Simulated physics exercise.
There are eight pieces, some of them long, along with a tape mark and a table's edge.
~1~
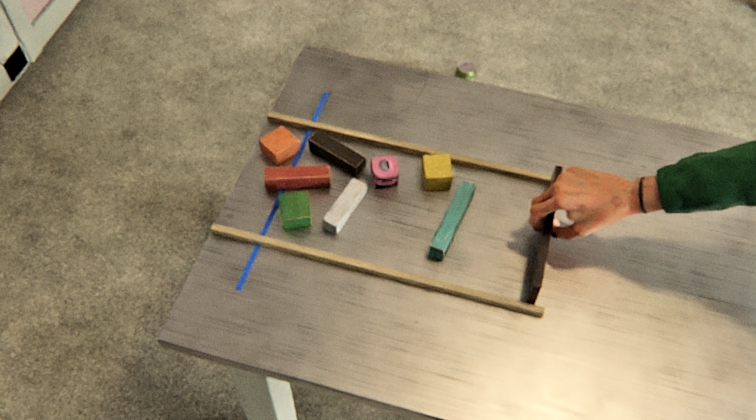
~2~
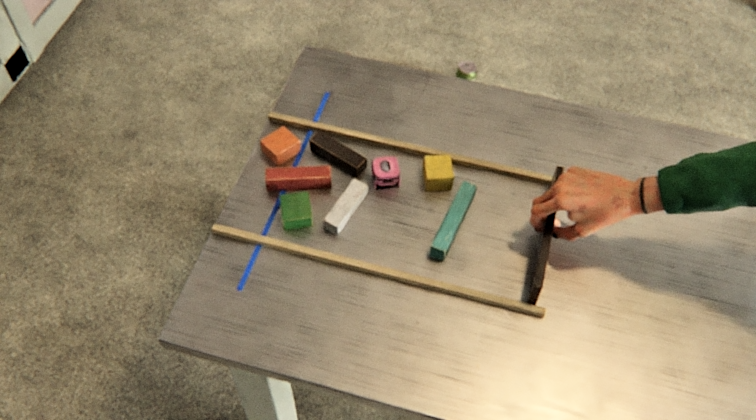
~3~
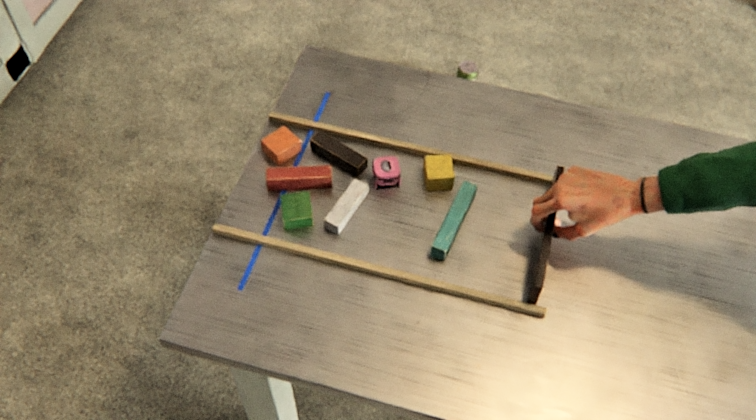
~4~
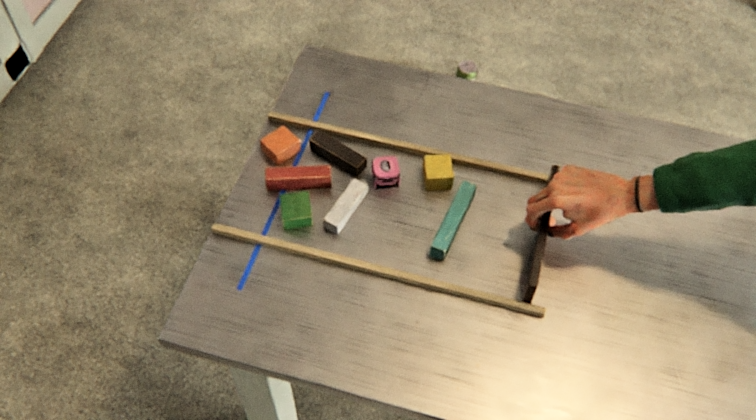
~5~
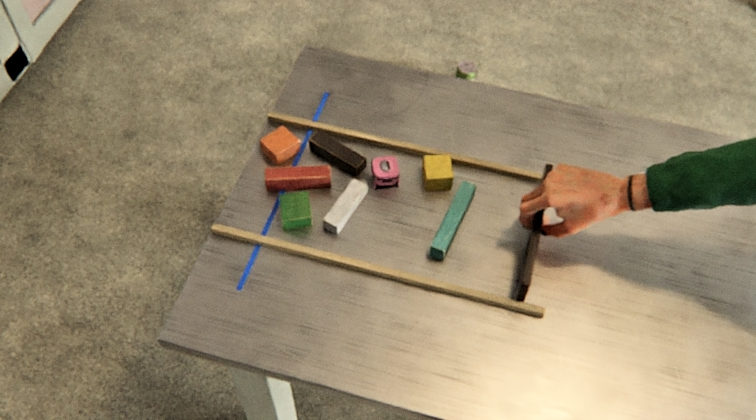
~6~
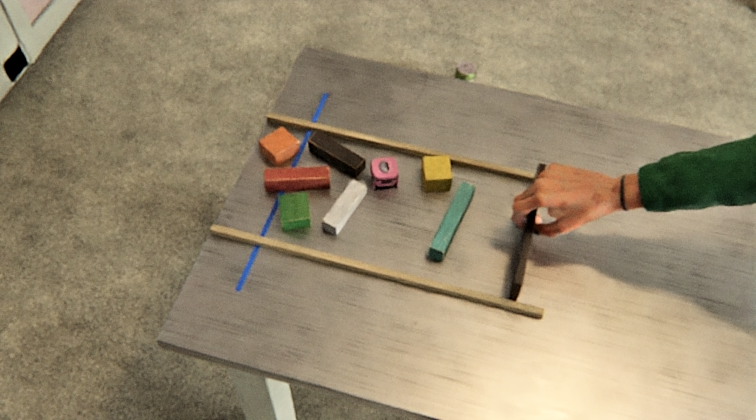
A hand slides a dark board slightly left between two wooden rails toward colorful blocks.
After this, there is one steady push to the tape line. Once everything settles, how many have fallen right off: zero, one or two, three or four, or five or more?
By then, three or four have fallen off.
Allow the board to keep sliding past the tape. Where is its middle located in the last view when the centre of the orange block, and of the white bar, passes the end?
The middle sits near (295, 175) for the first and near (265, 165) for the other.
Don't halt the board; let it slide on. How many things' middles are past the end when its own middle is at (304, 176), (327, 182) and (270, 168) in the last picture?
The numbers are 0, 0 and 4.
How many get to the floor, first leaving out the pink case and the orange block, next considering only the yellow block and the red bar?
You'd get 1 in the first case and 2 in the second one.
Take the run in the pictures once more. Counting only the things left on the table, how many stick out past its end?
Tally: 1.
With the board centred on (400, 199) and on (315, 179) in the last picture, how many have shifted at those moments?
I count 3 first and 8 after.
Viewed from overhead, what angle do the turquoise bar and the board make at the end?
Roughly 0° out of line.
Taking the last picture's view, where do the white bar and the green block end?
First object: (256, 192); second object: (229, 197).
Early on, none off yet; orange block at rest near (279, 146); red bar at rest near (297, 179); green block at rest near (295, 211).
A while later, none off yet; orange block travelled a little near (267, 152); red bar travelled about its own width near (257, 177); green block travelled about its own width near (268, 204).
Finally, the number that fall off is three or four; lost, black bar, red bar and orange block.
